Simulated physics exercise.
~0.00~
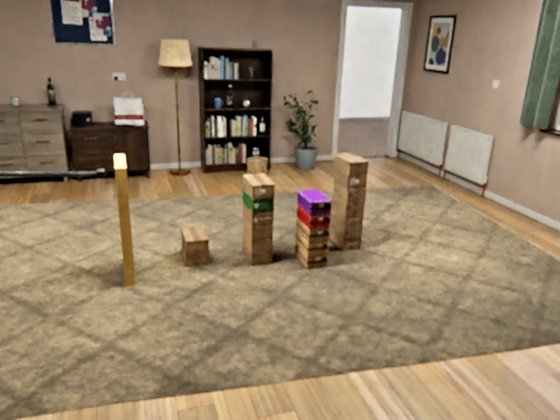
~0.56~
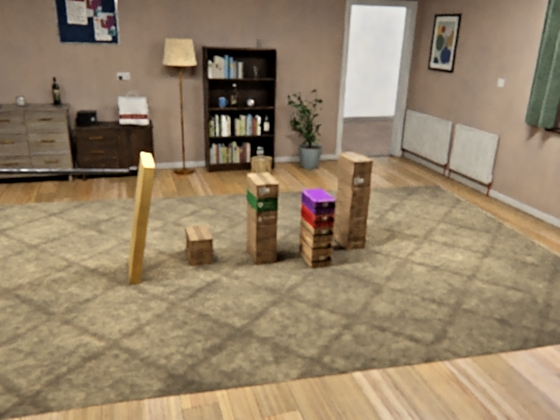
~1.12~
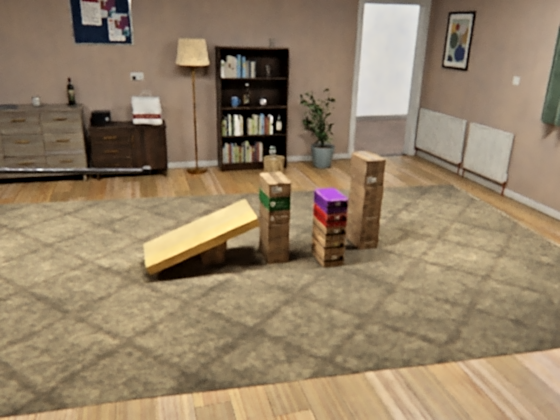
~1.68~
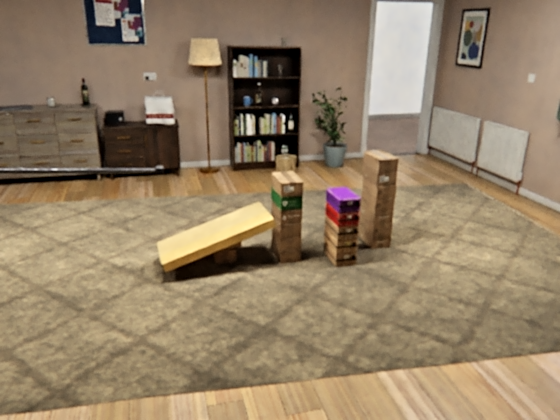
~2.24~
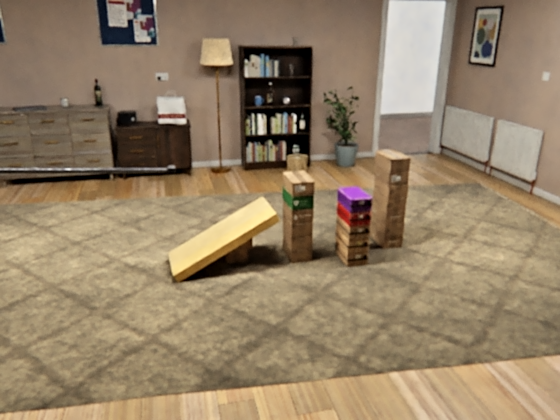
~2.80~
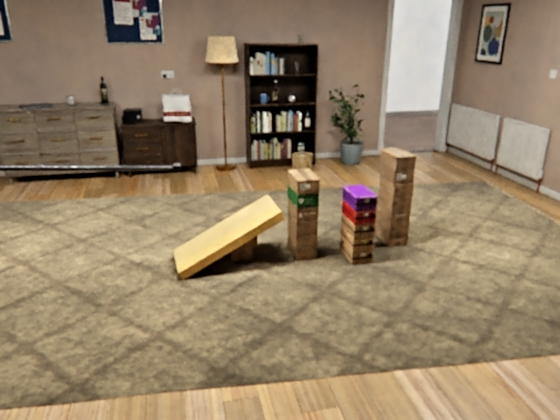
In this clip, an upright yellow board on a patterned rug tips rightward toward piles of boxes, falls across a low box and ends up resting at a slant beside the nearest tall stack, while the piles, including the green, red and purple boxes, stay standing.
